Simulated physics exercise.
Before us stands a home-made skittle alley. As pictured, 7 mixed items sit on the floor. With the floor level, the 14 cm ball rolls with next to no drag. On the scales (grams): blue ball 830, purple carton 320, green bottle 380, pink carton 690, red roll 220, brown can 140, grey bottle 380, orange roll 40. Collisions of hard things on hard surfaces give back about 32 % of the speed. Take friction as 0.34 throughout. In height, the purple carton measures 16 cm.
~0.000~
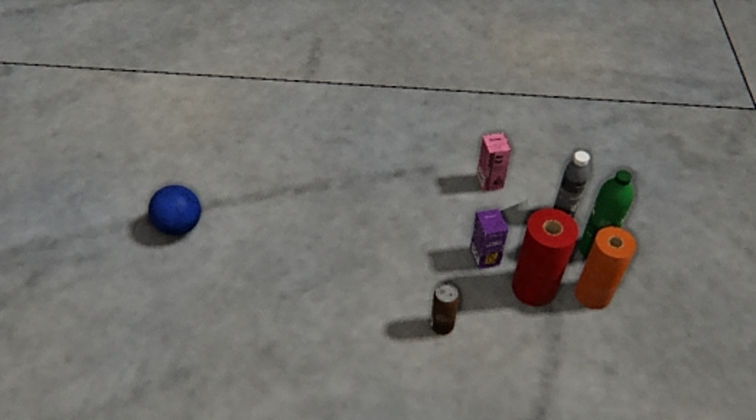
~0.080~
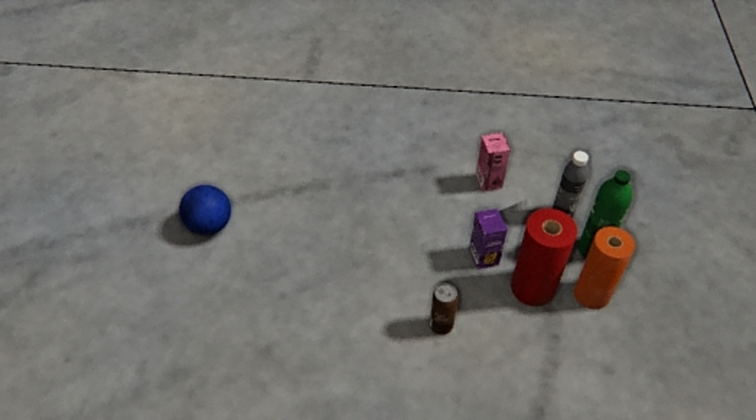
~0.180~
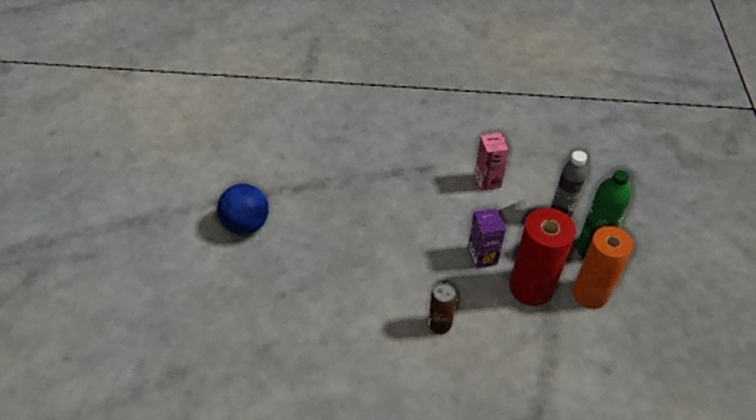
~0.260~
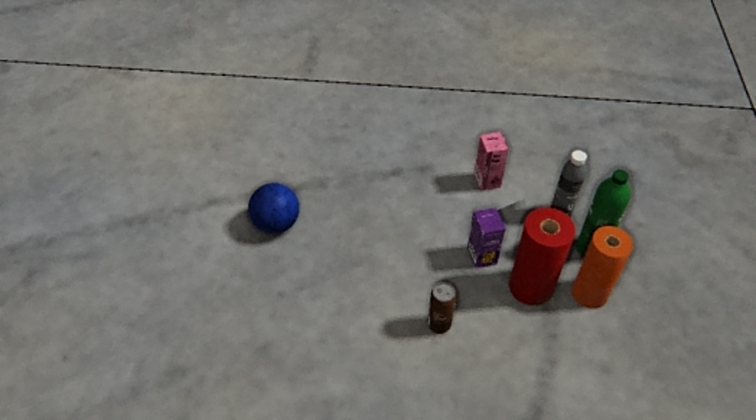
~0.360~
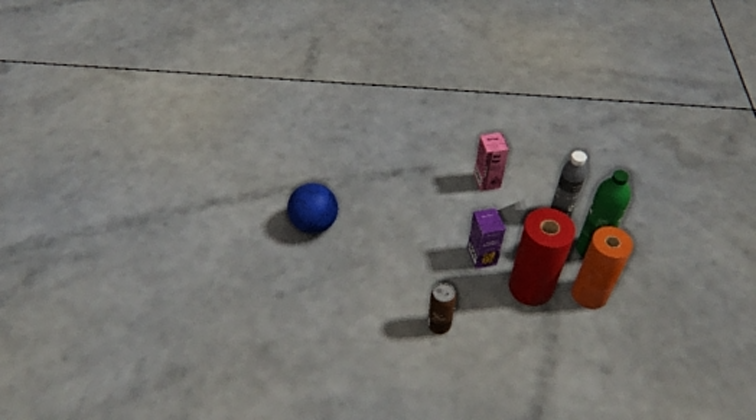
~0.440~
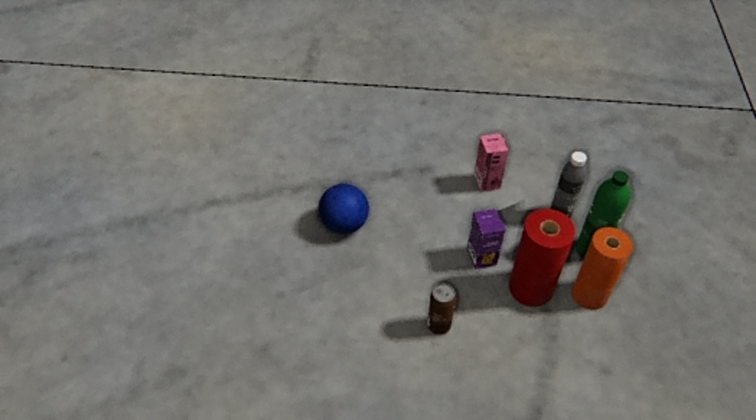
A red roll stood among cartons, bottles, a brown can and an orange roll on a grey floor, while a blue ball rolled steadily from the left toward the right, moving closer to them.
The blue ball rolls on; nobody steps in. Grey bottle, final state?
Most likely it is left overturned.
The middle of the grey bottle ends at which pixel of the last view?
Close to (628, 175).
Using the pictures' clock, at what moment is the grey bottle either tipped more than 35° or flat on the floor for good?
1.2 s, roughly.
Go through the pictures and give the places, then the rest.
The first frame shows ball 0 cm along; blue ball (175, 210); grey bottle (572, 187).
The second frame shows ball 8 cm along; blue ball (205, 210); pink carton (492, 163).
The third frame shows ball 19 cm along; blue ball (243, 209); brown can (442, 310).
The fourth frame shows ball 27 cm along; blue ball (274, 209); purple carton (486, 239).
The fifth frame shows ball 38 cm along; blue ball (313, 209); pink carton (491, 163).
The sixth frame shows ball 46 cm along; blue ball (344, 209); grey bottle (569, 188).
Around 1.04 s, ball 103 cm along; blue ball near (558, 212); grey bottle at 9° to upright near (595, 180).
Around 1.94 s, ball 127 cm along; blue ball near (645, 205); grey bottle on its side near (630, 178); green bottle at 8° to upright.
Finally (4.0 s), on their side or leaning hard on the floor, grey bottle; the other 6 still in place (within 8 cm). Final places as that camera would see them, grey bottle near (628, 174).
